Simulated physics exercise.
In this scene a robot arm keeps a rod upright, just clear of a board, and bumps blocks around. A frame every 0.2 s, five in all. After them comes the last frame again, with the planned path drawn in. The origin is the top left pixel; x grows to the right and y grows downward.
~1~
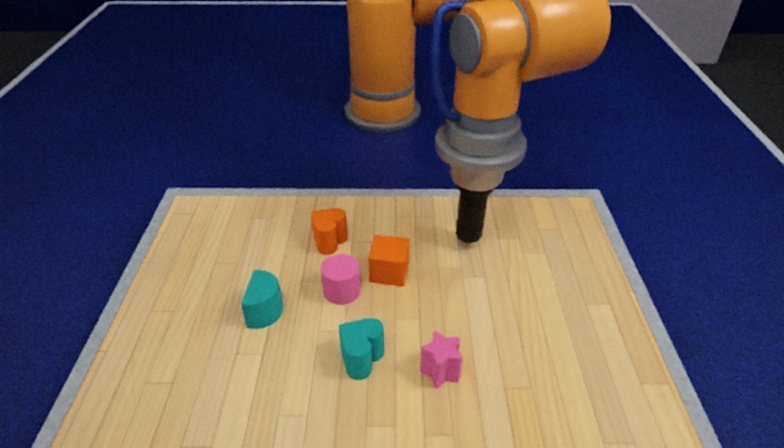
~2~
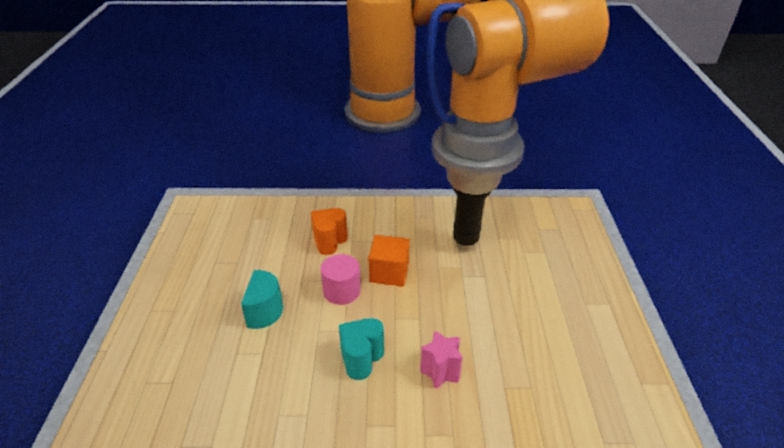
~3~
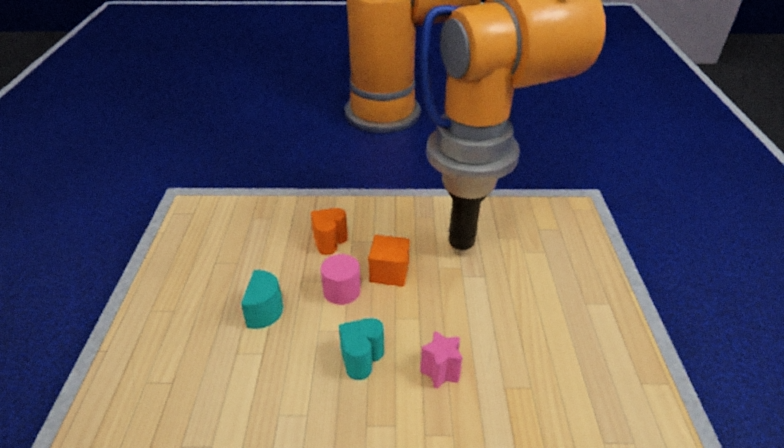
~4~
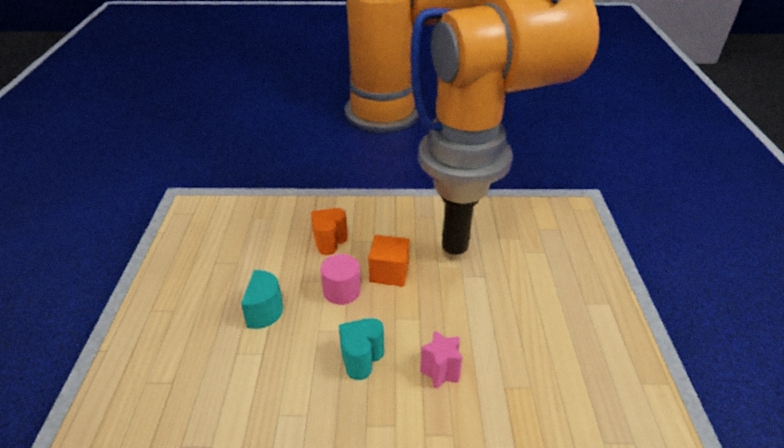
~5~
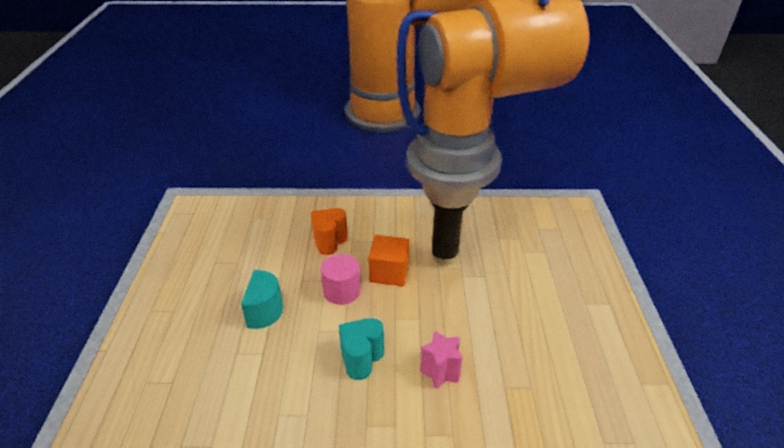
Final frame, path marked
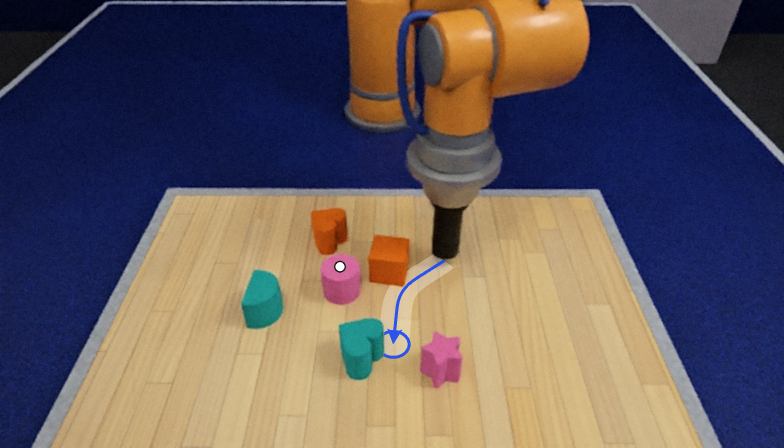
To begin with, an orange robot arm holds a black rod over a wooden board, to the right of several small orange, pink and turquoise blocks. The arm then moves the rod slowly left and slightly toward the viewer, bringing it close to the orange square block, while all the blocks stay still.
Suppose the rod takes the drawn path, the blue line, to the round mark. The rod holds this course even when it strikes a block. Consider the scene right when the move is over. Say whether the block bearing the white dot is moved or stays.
That block will keep its spot.
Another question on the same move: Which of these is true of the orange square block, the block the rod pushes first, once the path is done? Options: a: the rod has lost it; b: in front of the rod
It's a.
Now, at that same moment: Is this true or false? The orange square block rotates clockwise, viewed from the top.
My answer: True.
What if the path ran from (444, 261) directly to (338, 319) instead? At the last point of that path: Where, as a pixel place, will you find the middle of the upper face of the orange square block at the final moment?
Around pixel (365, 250).
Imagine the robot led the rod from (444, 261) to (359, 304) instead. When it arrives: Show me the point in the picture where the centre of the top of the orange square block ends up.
It should be at (362, 249) by then.
Path on the board, from (444, 261) over (414, 280) and (397, 308) to (393, 344); the dot is on the pink round block.
What follows on the original path. One third of the way, rod at (415, 270); orange square block at (384, 249), turned 10° clockwise.
Two thirds of the way, rod at (397, 299); orange square block at (379, 250), turned 25° clockwise.
At the end, rod at (393, 334); pink round block in place; turquoise heart-shaped block at (356, 338); orange square block at (379, 250), turned 25° clockwise.
